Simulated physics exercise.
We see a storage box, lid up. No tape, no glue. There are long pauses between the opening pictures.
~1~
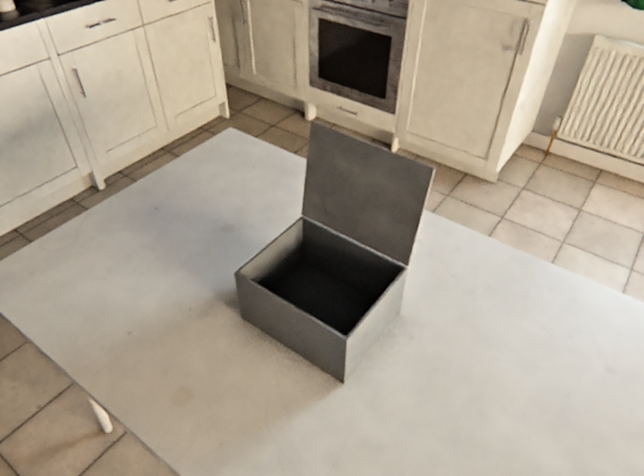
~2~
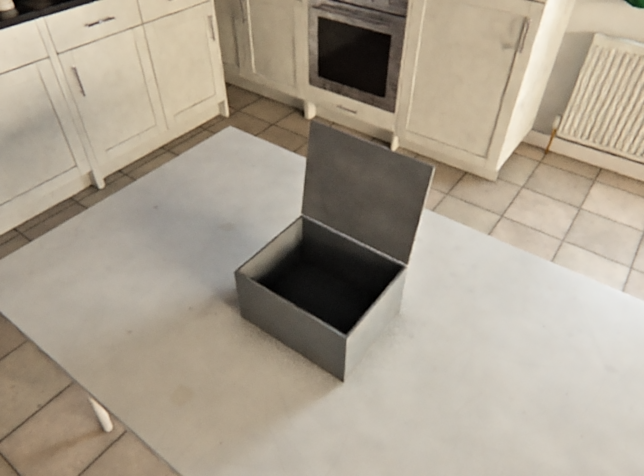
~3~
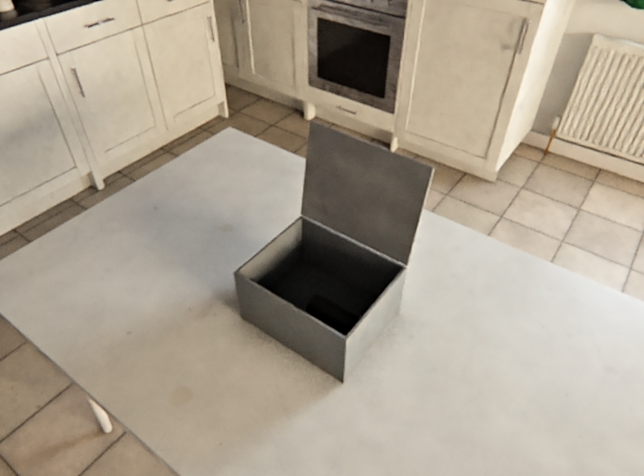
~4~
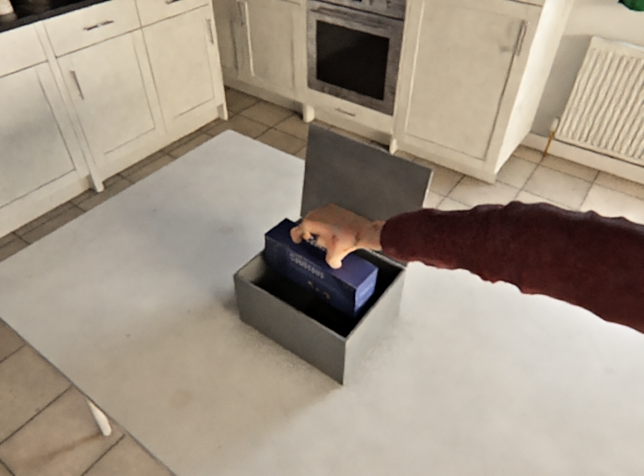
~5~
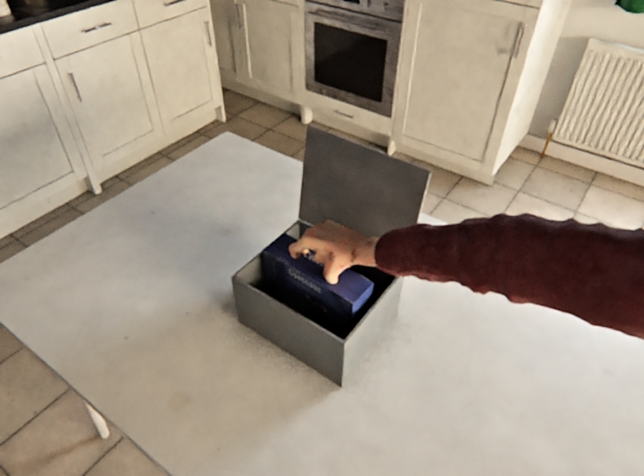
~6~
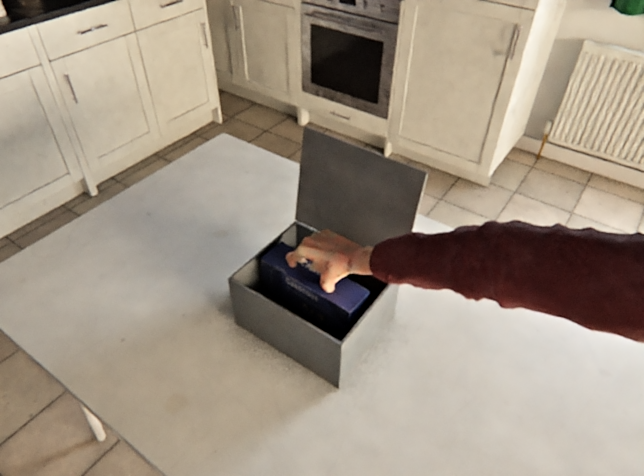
In a kitchen, a hand lowers a blue carton into an open grey box.
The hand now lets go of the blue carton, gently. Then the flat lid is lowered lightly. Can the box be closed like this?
The lid closes.
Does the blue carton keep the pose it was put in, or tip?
It tips.
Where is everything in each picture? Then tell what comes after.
In the first picture, the last thing is not in view yet.
In the second picture, the last thing is not in view yet.
In the third picture, the last thing is not in view yet; black shaker (339, 319).
The fourth picture shows coming down; blue carton (319, 266); black shaker (338, 321).
The fifth picture shows coming down; blue carton (316, 281).
The sixth picture shows put in, still held; blue carton (313, 289).
Then, 0.70 s after the last picture, blue carton on its side near (328, 291); black shaker rolled about its own width.
Then, 1.50 s after the last picture, lid 66° above the rim; blue carton on its side near (329, 291); black shaker rolled about its own width.
Then, 2.10 s after the last picture, lid 21° above the rim; blue carton on its side near (329, 291); black shaker rolled about its own width.
At rest, lid shut; tipped over in the box, blue carton; moved from the start, black shaker. Seen from the same camera at the end, blue carton near (329, 291).
